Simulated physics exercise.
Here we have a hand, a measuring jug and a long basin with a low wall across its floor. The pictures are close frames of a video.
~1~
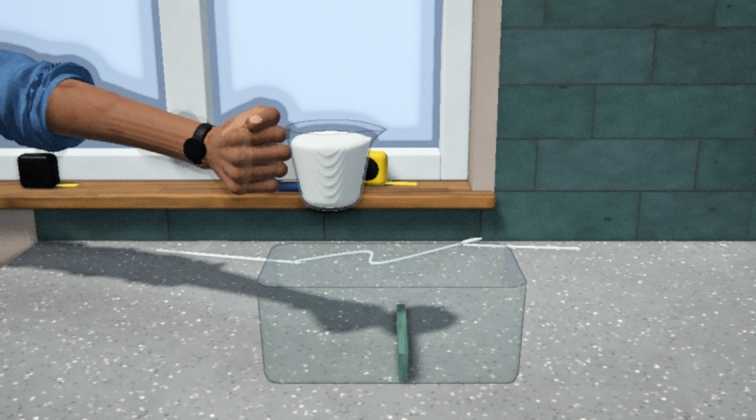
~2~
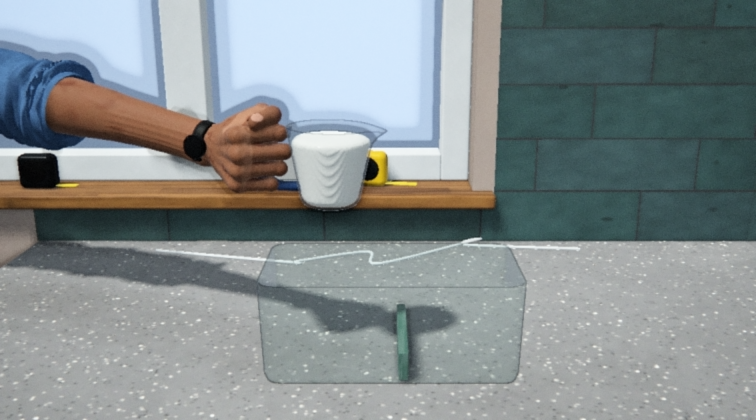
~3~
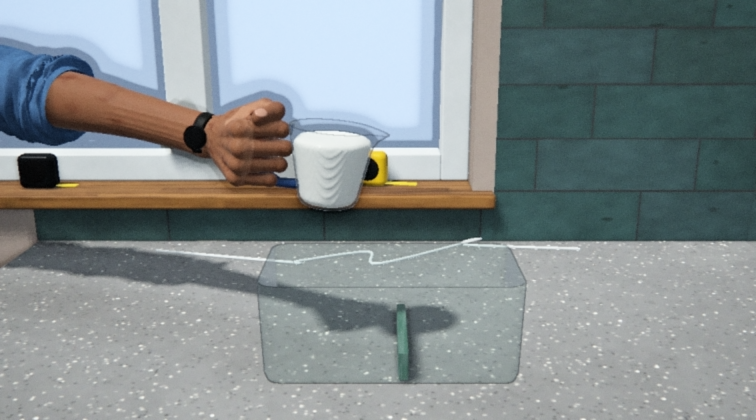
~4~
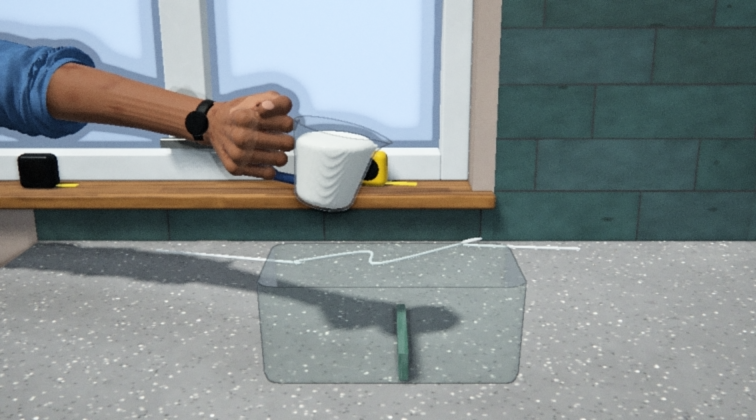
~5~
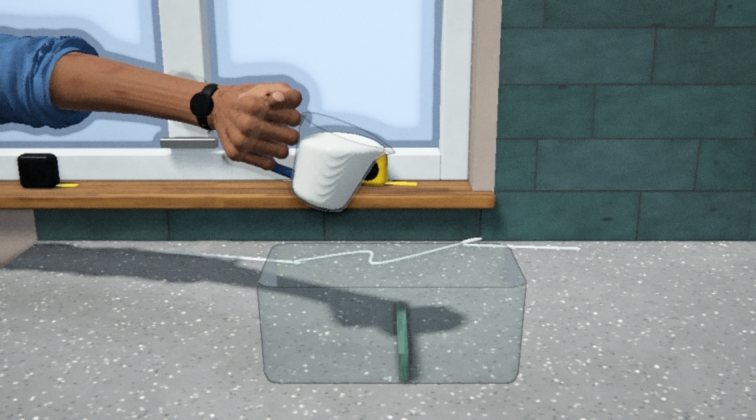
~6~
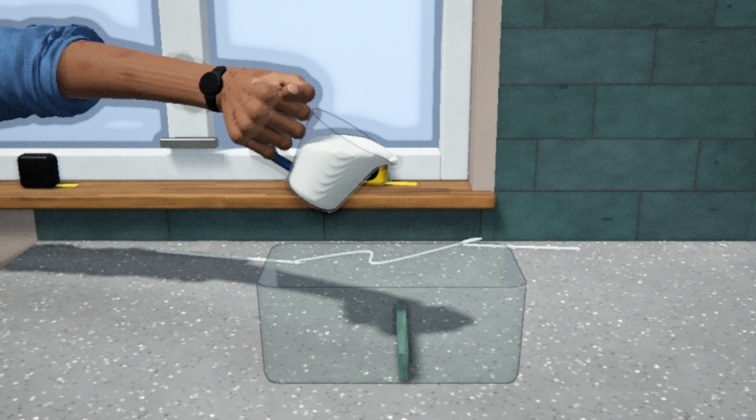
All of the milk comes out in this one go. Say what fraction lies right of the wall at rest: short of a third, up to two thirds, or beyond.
It comes to above two thirds.
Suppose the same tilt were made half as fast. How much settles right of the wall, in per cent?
About 90 per cent.
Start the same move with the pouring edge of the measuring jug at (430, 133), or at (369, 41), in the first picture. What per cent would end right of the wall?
About 85 and 85 per cent.
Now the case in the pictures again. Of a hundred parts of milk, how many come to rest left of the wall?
Some 10 per cent.
A moment on, the measuring jug is tipped on its side and 41 per cent is still to pour, 0 is left of the wall and 32 right of it.
Next, the measuring jug is tipped right over and 5 per cent is still to pour, 6 is left of the wall and 80 right of it.
Then the measuring jug is tipped right over and 0 per cent is still to pour, 7 is left of the wall and 91 right of it.
Later the measuring jug is tipped right over and 0 per cent is still to pour, 8 is left of the wall and 91 right of it.
Finally, 8 per cent lies left of the wall, 91 right of it and 1 outside.
